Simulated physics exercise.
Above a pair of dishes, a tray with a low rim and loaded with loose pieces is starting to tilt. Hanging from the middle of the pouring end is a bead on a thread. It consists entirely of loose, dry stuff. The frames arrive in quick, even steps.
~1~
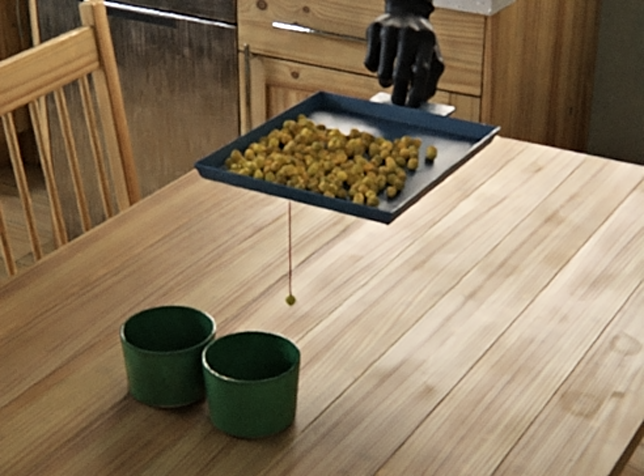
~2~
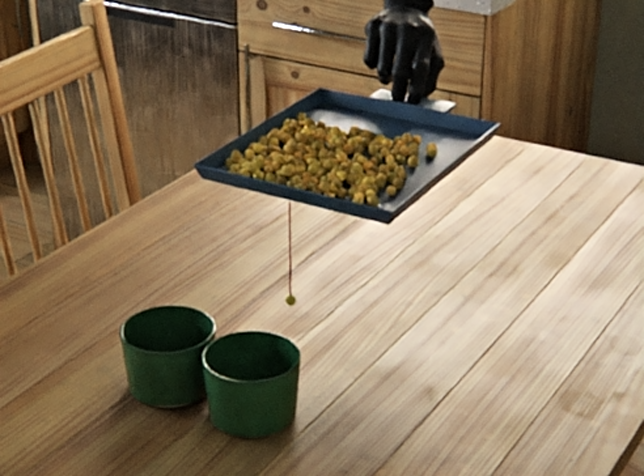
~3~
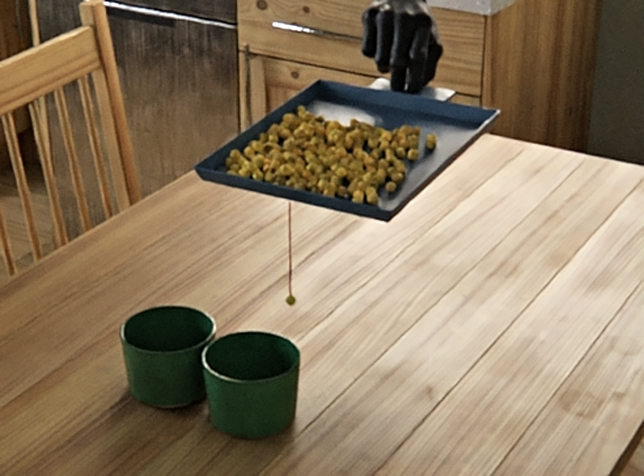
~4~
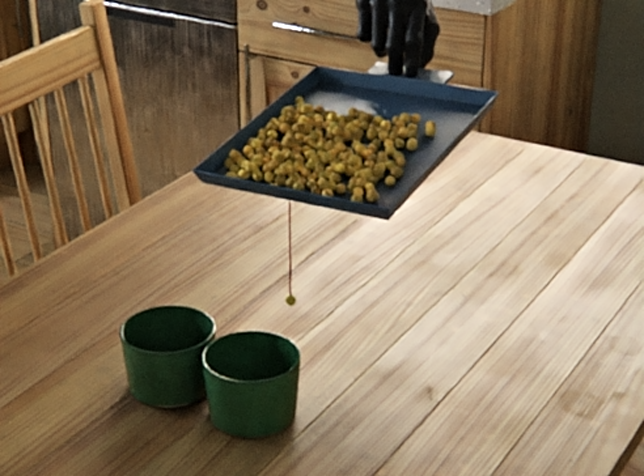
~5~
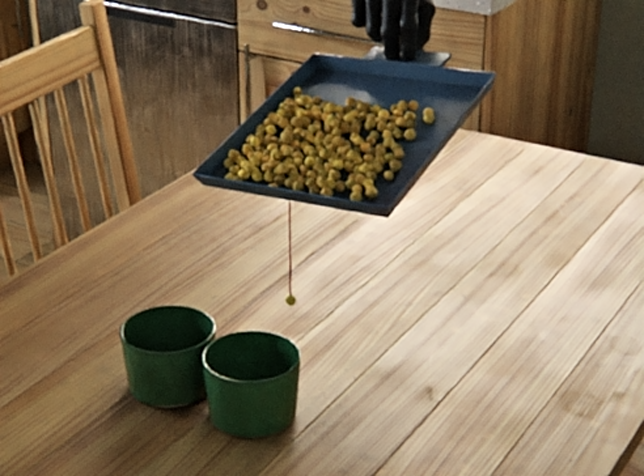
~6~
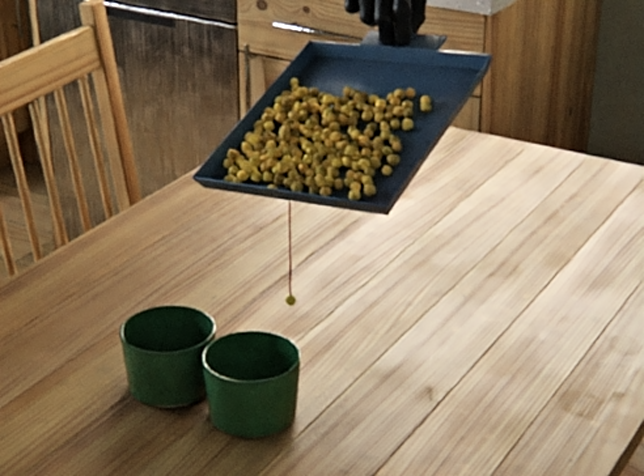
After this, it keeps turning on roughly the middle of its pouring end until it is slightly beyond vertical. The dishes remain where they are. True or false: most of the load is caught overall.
False - less than half is caught.
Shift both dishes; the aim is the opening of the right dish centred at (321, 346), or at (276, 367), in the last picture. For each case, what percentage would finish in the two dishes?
Some 50 percent in the first case, 30 percent in the second.
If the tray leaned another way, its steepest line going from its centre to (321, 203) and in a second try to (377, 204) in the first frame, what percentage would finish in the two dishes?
Respectively close to 50 and 0 in a hundred.
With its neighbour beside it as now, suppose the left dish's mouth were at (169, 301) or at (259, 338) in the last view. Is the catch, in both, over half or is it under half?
Result, first setup: A majority share; second setup: A minority share.
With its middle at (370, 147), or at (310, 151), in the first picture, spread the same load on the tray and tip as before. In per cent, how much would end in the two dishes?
First case around 30 %, second case around 20 %.
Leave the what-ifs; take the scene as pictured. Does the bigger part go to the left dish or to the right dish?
Fuller side: Right of the pair.
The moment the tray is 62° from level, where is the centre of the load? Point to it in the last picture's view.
The middle of the load sits near (274, 141).
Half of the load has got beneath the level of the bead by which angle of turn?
A tilt of roughly 110°.
Soon, tray tipped steeply; nearly all on the tray; a stray few outside both; a stray few in the air.
A while on, tray tipped right over; nearly all on the tray; a stray few in the left dish; a small part outside both; a stray few in the air.
Towards the end, tray tipped past a quarter turn; about a quarter in the right dish; a small part in the left dish; most outside both.
Finally, tray tipped past a quarter turn; about a quarter in the right dish; a small part in the left dish; most outside both.
